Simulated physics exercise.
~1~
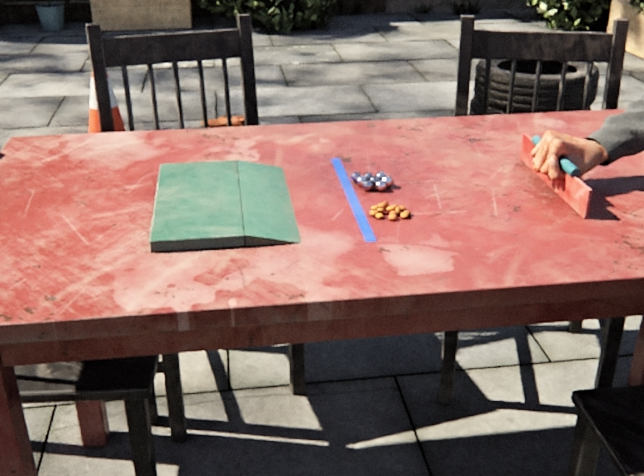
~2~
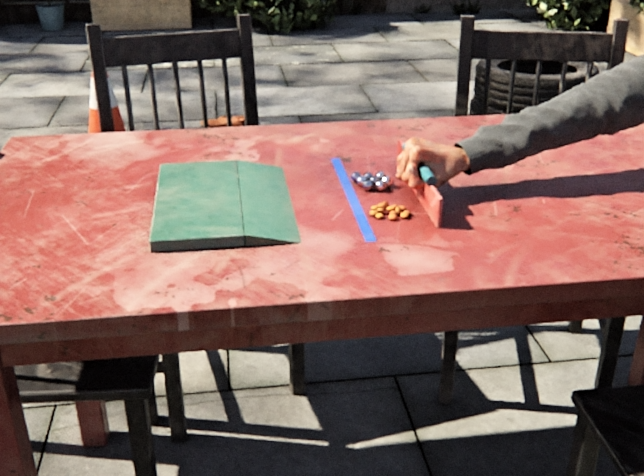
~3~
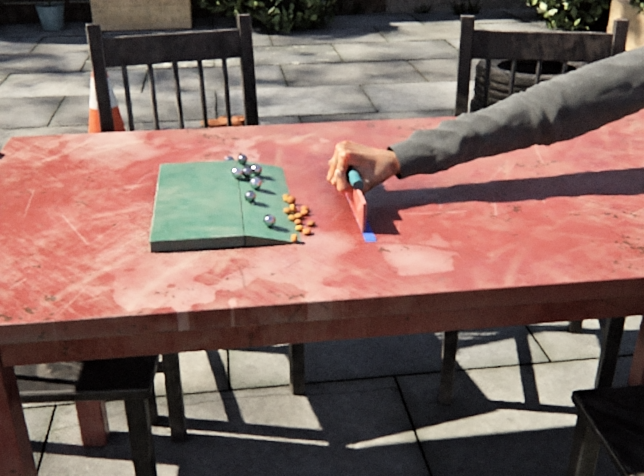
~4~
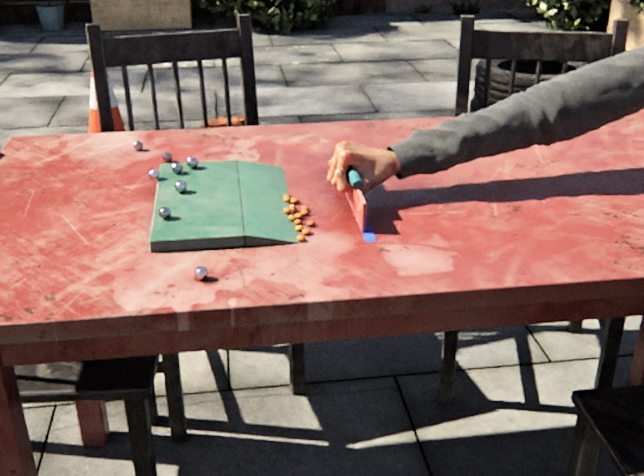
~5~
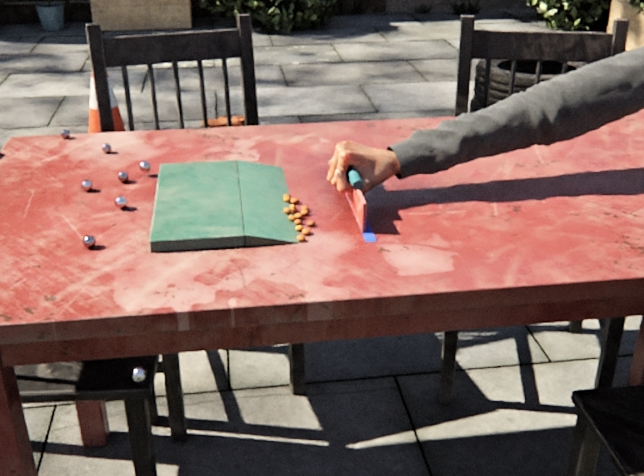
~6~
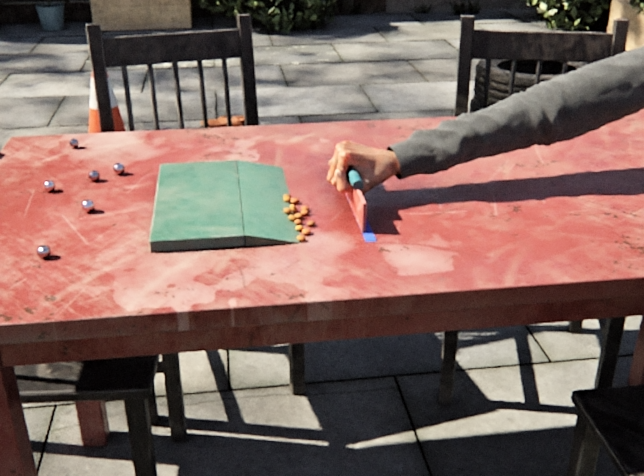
A hand in a grey sleeve holds a red scraper with a teal grip at the right of a worn red table, seen from above its near side on a sunlit paved patio. A green ramp lies left of centre, and beside a strip of blue tape sit silvery balls and, nearer, a cluster of orange pieces. The scraper sweeps left, pushes both groups along and stops at the tape. The silvery balls roll up over the ramp and scatter beyond it, one dropping off the near edge. The orange pieces stay bunched against the ramp's right edge.
